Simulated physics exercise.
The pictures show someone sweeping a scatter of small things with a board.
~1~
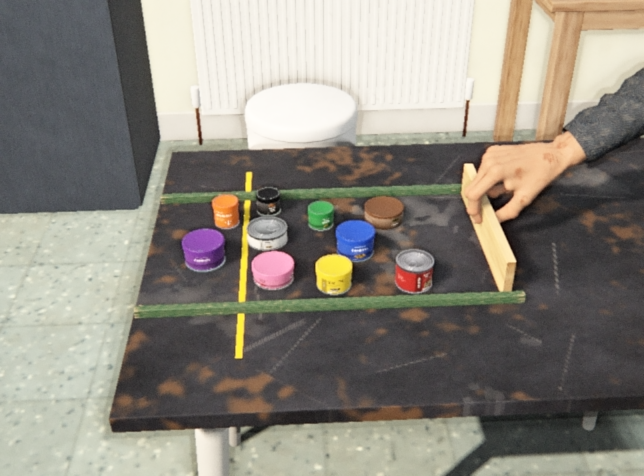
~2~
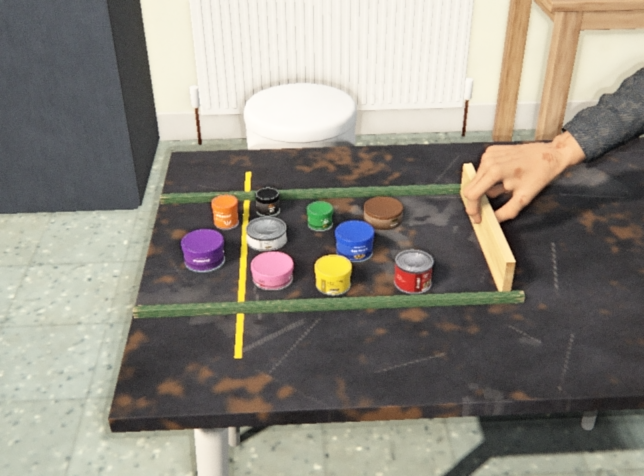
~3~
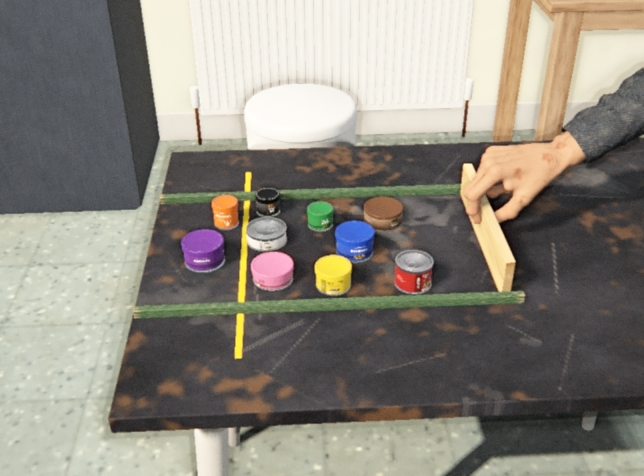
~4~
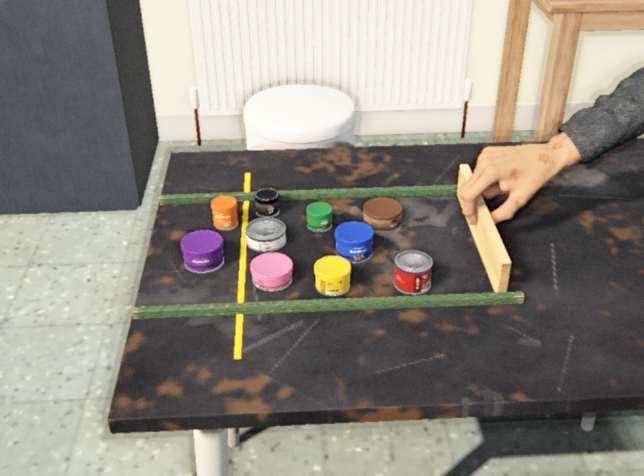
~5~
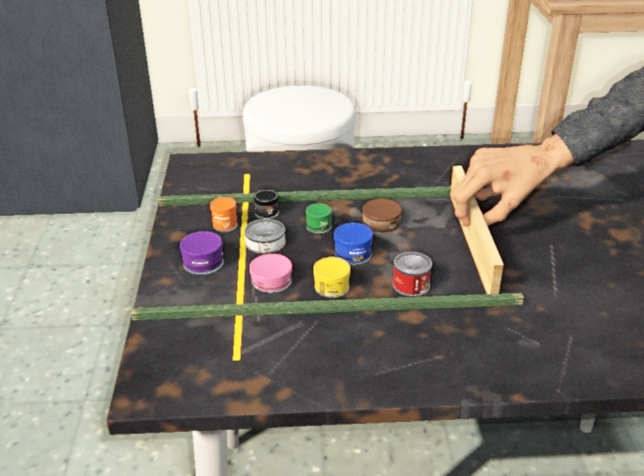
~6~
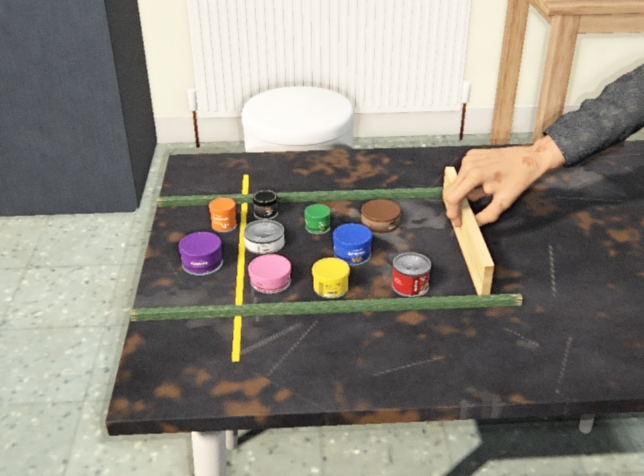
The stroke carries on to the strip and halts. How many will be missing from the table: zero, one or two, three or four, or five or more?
In the end the number that fall off is zero.
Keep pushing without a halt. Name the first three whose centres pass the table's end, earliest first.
In order: The orange tin, then the purple tin, then the green pot.
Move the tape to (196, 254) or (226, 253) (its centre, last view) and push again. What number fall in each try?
In that order 3 and 0.
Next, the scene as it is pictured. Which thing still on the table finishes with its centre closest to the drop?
That is the orange tin.
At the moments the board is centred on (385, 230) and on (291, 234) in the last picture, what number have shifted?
At the one place 2, at the other 9.
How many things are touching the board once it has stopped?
In contact: 3.
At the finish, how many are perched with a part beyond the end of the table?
It comes to 0.
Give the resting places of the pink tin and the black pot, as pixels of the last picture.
The pink tin at (190, 271), the black pot at (215, 202).
Early on, none off yet; purple tin at rest near (201, 254); orange tin at rest near (223, 215); white tin at rest near (264, 237).
A while later, none off yet; purple tin at rest near (201, 254); orange tin at rest near (223, 215); white tin at rest near (263, 238).
Further along, none off yet; purple tin at rest near (201, 254); orange tin travelled about its own width near (205, 216); white tin travelled a little near (242, 237).
Finally, the number that fall off is zero.
